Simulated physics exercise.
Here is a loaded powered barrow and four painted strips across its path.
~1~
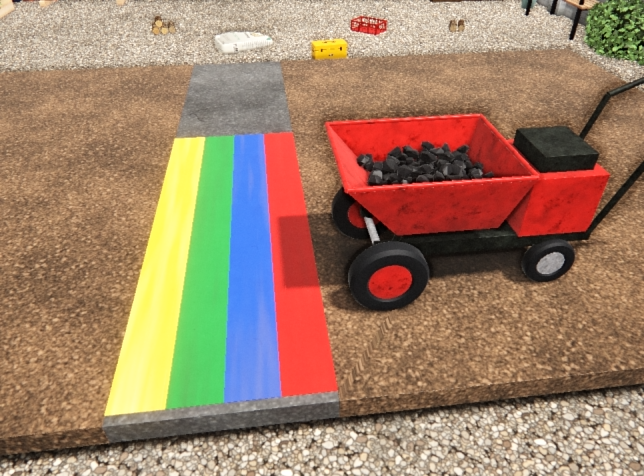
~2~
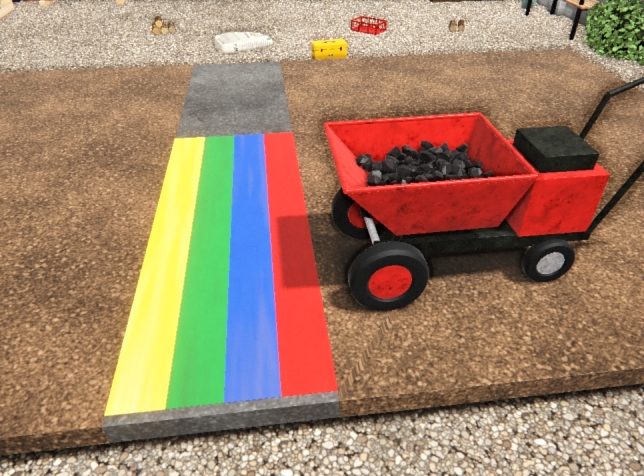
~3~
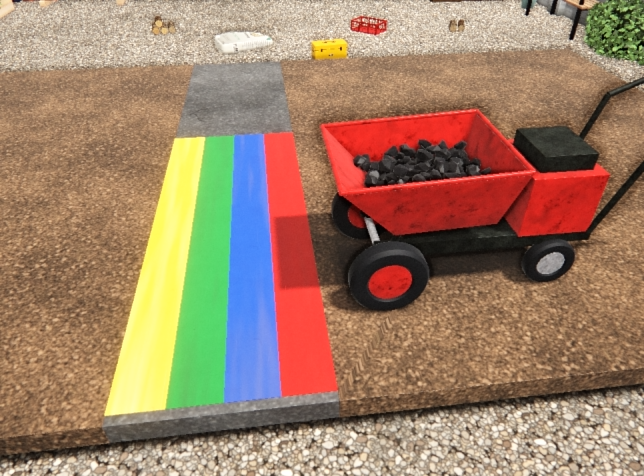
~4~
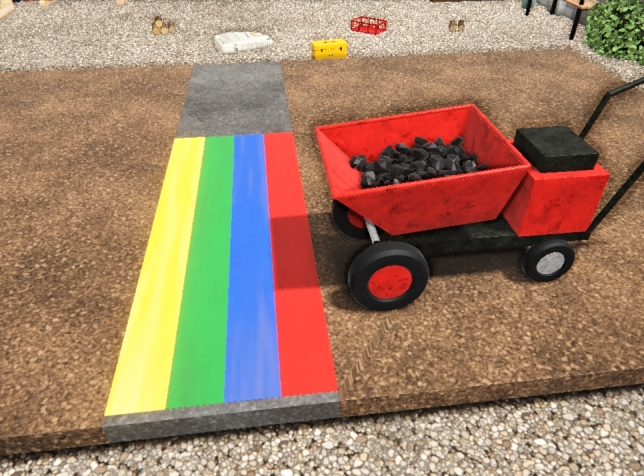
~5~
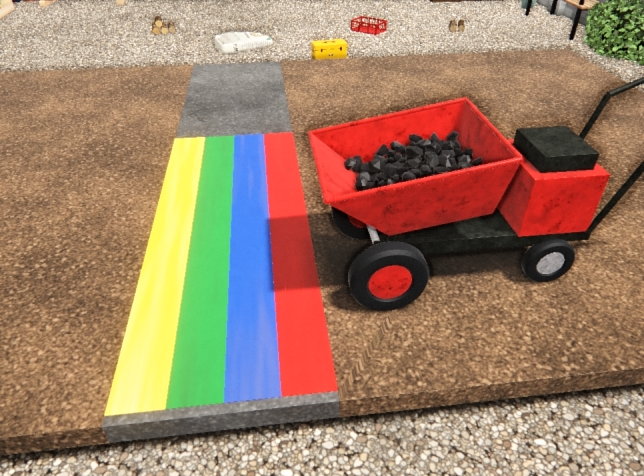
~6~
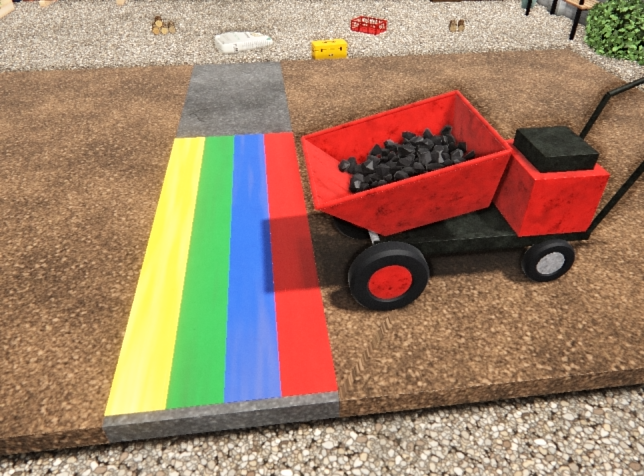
Red skip of a powered barrow tilting gradually leftward with its load of dark lumps, beside yellow, green, blue and red strips.
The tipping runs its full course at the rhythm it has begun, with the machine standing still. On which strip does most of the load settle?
The blue one gets the largest share.
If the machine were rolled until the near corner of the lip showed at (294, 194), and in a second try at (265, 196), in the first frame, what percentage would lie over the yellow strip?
The first gives 30 %, the second 50 %.
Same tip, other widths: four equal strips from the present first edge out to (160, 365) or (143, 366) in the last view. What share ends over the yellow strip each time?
The first gives 20 %, the second 10 %.
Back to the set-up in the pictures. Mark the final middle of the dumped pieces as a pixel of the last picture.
Near (232, 273).
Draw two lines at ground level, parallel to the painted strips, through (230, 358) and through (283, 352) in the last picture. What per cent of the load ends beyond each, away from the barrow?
Near 40 % and 90 %.
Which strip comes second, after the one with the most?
It is green.
Just after the last frame, skip tipped steeply; every one in the skip.
A moment on, skip tipped steeply; almost all in the skip; just a few over the blue strip.
Further on, skip tipped right over; roughly a quarter in the skip; roughly a third over the blue strip; roughly a quarter over the green strip; about a tenth over the yellow strip.
When it is over, skip tipped right over; about a tenth in the skip; just a few over the red strip; roughly half over the blue strip; roughly a quarter over the green strip; about a tenth over the yellow strip; just a few off the paint.
